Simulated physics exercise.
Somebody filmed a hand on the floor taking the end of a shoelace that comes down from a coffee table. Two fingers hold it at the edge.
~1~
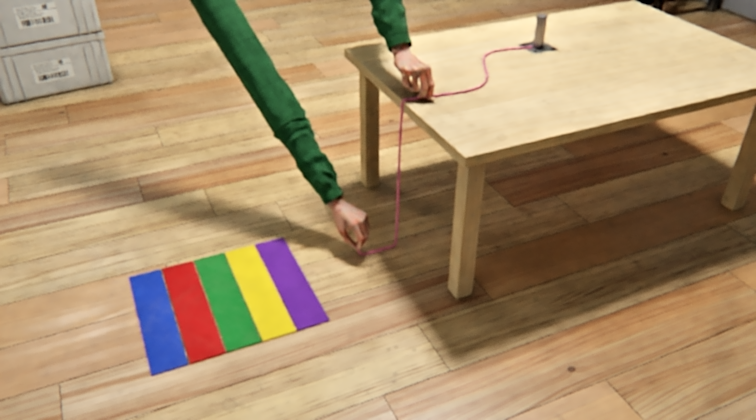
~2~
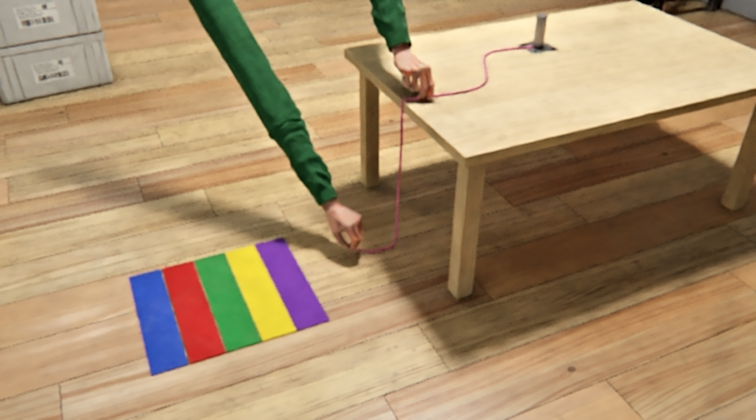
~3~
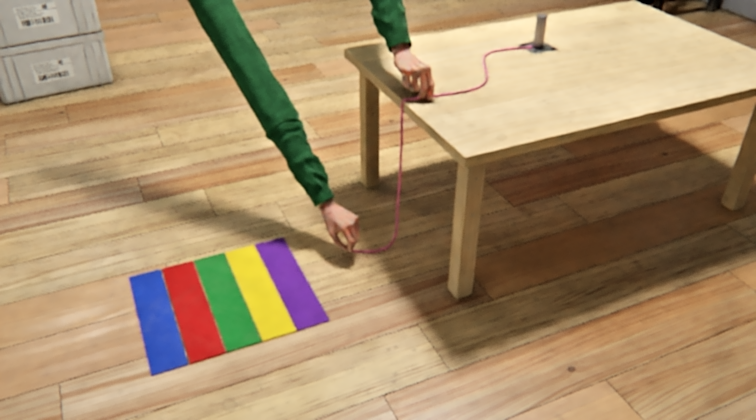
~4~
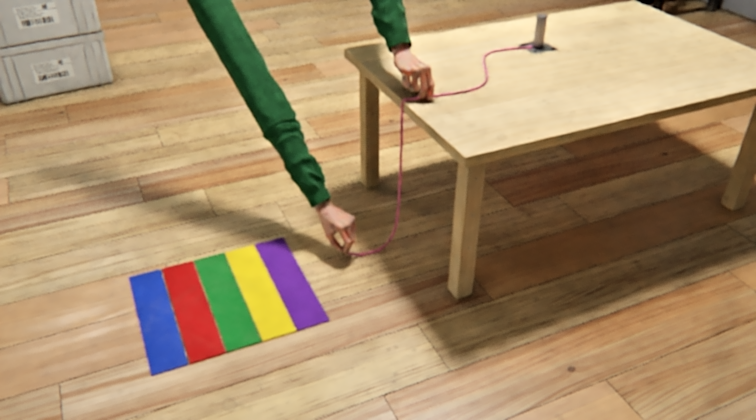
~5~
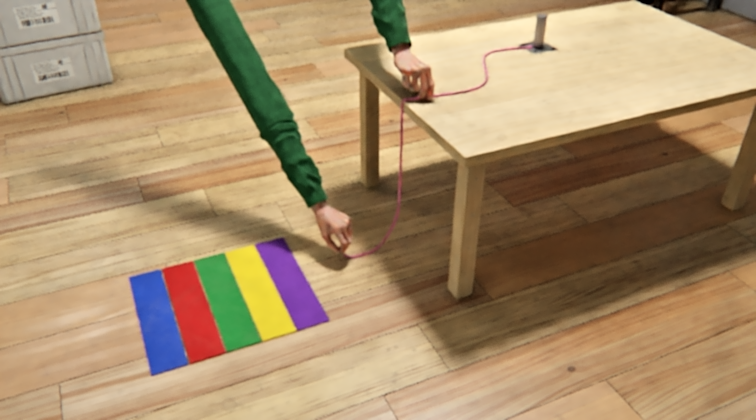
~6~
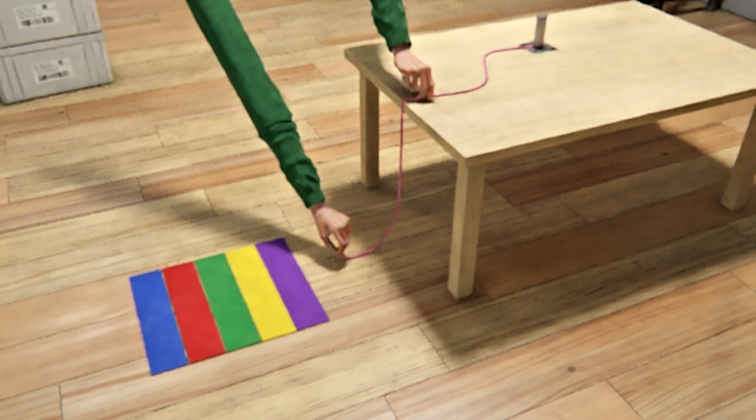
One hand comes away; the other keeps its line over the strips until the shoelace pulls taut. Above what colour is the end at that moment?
It gets as far as the green strip.
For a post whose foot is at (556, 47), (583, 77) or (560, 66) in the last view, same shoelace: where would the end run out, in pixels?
Try by try, around (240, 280), (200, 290) and (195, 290).
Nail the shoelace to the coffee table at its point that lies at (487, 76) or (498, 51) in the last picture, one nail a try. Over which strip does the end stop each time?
In that order: Yellow; green.
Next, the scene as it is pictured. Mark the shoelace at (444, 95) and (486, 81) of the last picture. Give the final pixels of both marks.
About (409, 95), and the other about (452, 79).
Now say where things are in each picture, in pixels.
End (357, 246); purple (305, 308); yellow (272, 318); green (237, 329); red (202, 339); blue (165, 350), in the first frame.
End (351, 248); shoelace through (503, 50) (486, 70) (458, 93) (402, 118) (399, 178) (396, 235), in the second frame.
End (347, 249), in the third frame.
End (343, 250); shoelace through (503, 50) (486, 70) (458, 93) (402, 118) (400, 178) (392, 235), in the fourth frame.
End (340, 251), in the fifth frame.
End (338, 251); shoelace through (503, 50) (486, 70) (458, 93) (402, 118) (400, 178) (385, 235), in the sixth frame.
Early on, end near (274, 269); over purple.
Midway, end near (238, 279); over yellow.
At the end of the slack, end near (218, 284); over green. The green one.
